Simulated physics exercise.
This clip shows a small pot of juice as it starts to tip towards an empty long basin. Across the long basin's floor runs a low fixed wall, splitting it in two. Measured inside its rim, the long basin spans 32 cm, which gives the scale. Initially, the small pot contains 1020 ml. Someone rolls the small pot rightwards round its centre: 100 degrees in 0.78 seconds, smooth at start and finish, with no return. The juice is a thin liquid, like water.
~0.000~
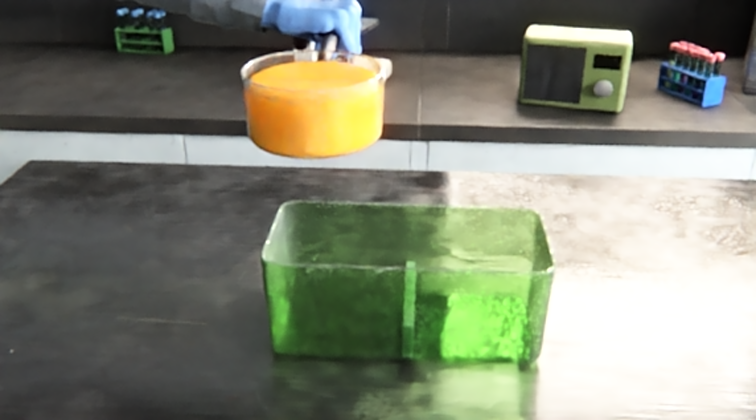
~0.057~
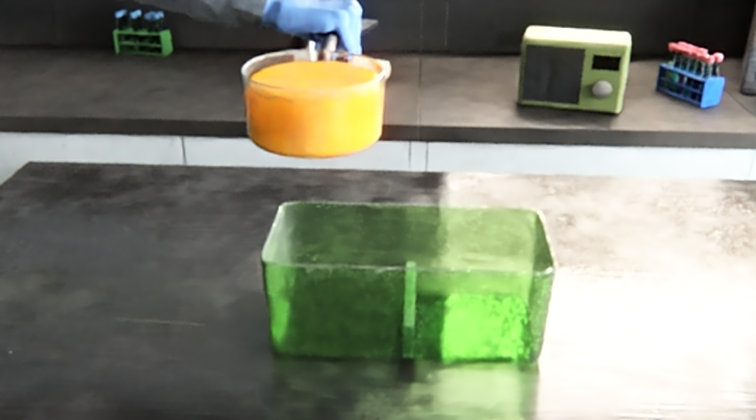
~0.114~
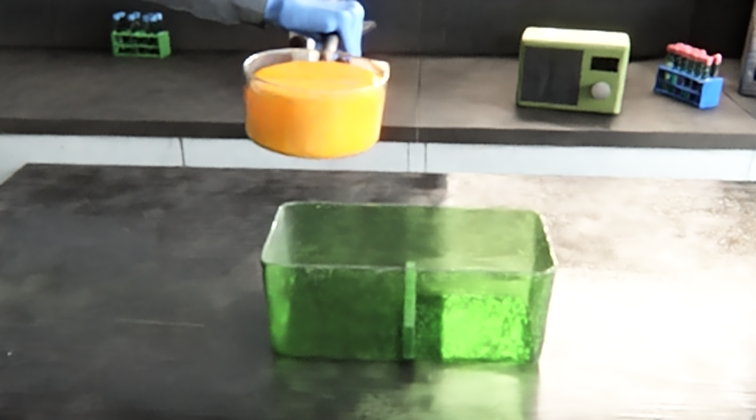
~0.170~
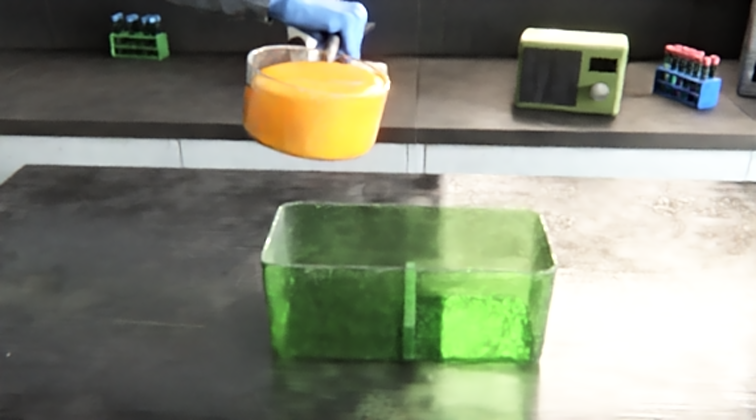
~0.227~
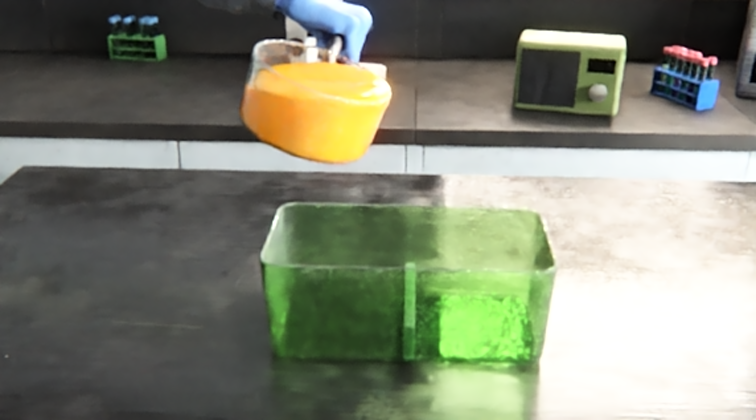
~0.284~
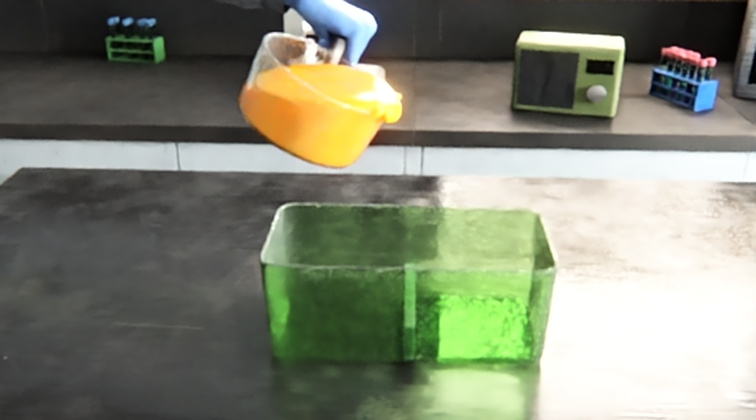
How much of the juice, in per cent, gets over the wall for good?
76 %.
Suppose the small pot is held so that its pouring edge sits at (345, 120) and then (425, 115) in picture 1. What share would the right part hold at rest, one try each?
Result: 35 per cent, then 90 per cent.
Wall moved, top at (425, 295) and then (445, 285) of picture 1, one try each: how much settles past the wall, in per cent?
I'd put it at about 60 per cent for the first and about 40 per cent for the second.
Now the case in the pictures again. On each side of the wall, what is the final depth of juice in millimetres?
Roughly 10 mm on the left side and 36 mm on the right side.
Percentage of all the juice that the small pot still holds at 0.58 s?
Around 32 percent.
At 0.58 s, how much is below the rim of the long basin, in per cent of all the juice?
Estimate - around 26 in a hundred parts.
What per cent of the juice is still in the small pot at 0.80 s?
7 per cent or so.
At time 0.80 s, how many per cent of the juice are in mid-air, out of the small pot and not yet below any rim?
It comes to some 8 percent of the total.
By 0.58 s the tilt is 85° and 32 per cent is still to pour, 1 is left of the wall and 26 right of it.
By 0.80 s the tilt is 100° and 7 per cent is still to pour, 12 is left of the wall and 73 right of it.
By 1.03 s the tilt is 100° and 1 per cent is still to pour, 20 is left of the wall and 77 right of it.
By 1.28 s the tilt is 100° and 0 per cent is still to pour, 23 is left of the wall and 76 right of it.
At rest 24 per cent lies left of the wall, 76 right of it and 1 outside.
